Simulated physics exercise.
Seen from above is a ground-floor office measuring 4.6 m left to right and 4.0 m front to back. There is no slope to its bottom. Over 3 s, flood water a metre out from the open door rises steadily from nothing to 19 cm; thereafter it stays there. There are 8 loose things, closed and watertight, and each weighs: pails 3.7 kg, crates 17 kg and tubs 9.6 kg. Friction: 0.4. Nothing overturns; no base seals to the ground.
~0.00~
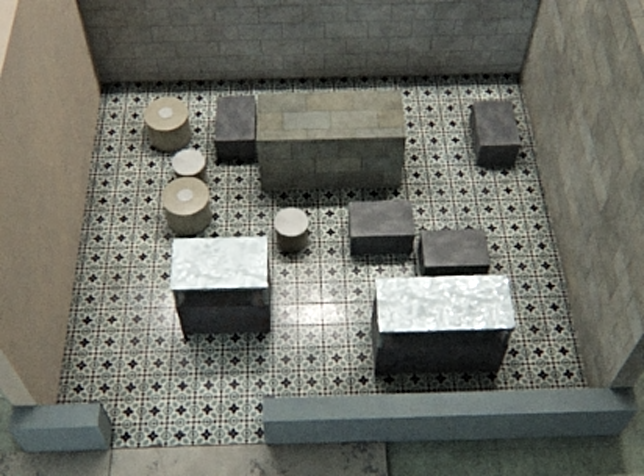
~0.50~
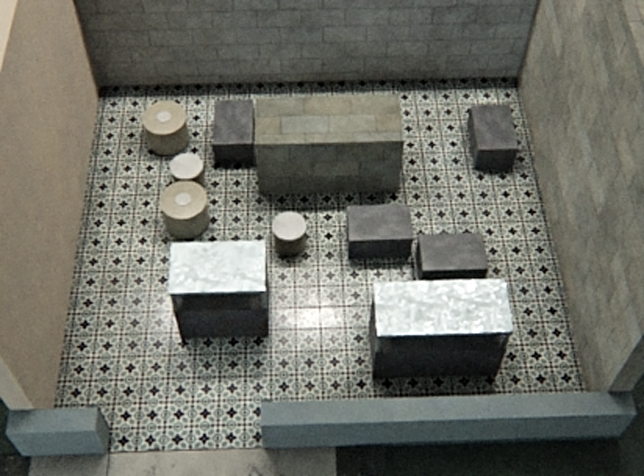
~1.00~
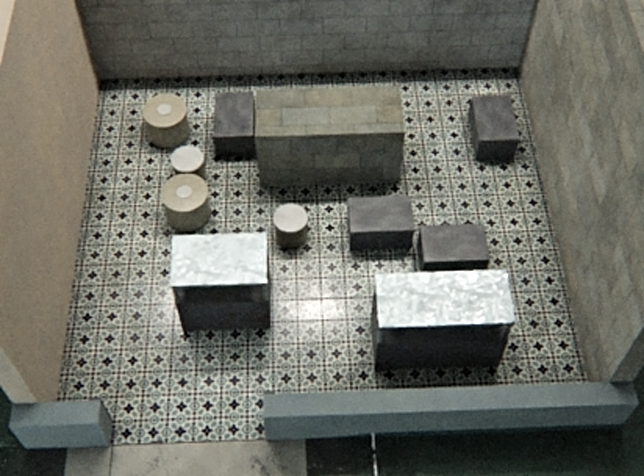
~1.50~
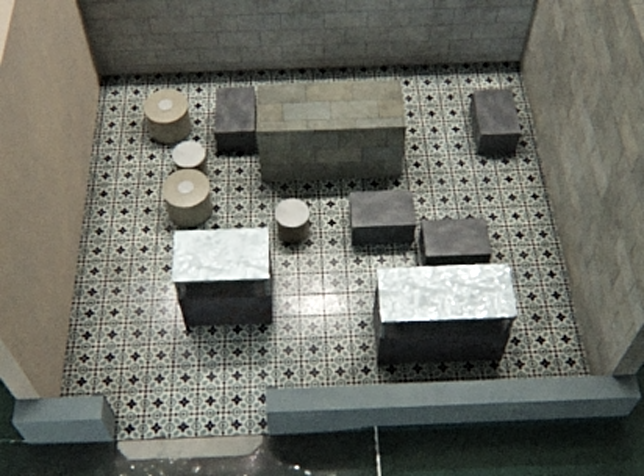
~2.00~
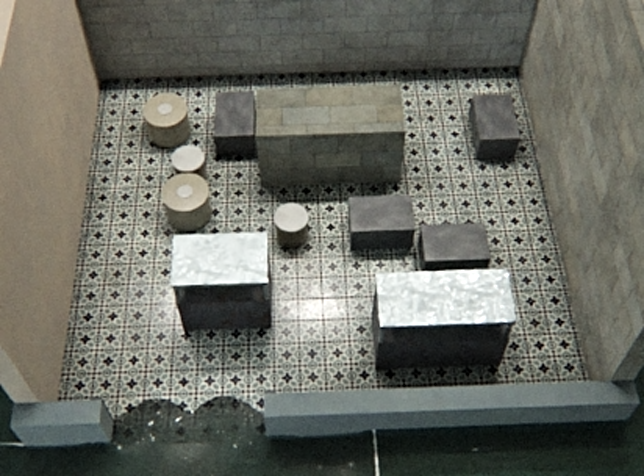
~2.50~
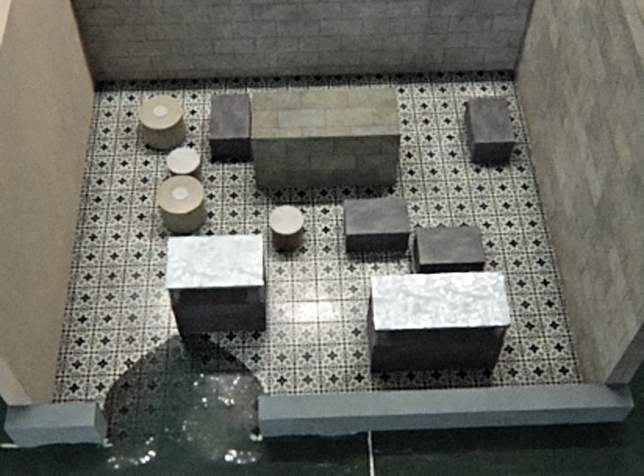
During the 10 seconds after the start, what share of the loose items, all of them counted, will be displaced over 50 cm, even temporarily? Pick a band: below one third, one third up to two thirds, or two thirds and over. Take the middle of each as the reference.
The share is below one third.
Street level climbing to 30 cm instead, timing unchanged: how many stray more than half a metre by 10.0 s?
In that case 6 of them.
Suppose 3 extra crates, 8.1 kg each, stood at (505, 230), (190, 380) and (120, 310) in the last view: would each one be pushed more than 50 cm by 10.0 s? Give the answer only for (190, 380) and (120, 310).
Taking them in order, the first is beyond that distance and the second is beyond that distance.
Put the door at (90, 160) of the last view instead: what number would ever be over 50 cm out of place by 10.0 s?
You'd get 6 in that case.
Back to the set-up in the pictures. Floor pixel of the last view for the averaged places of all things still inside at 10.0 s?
(327, 183).
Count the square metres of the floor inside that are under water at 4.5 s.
Around 6.0 m2 of it.
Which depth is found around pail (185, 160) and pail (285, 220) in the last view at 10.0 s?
Close to 6 and 6 centimetres.
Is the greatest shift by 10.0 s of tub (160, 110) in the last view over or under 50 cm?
Answer: Over.
After 3.5 s 0 of 8 are over 50 cm from their spots; 0 afloat.
After 4.5 s 0 of 8 are over 50 cm from their spots; 0 afloat.
After 7.0 s 0 of 8 are over 50 cm from their spots; 1 afloat.
After 10.0 s 1 of 8 are over 50 cm from their spots, and 1 have been at some point; 4 afloat.
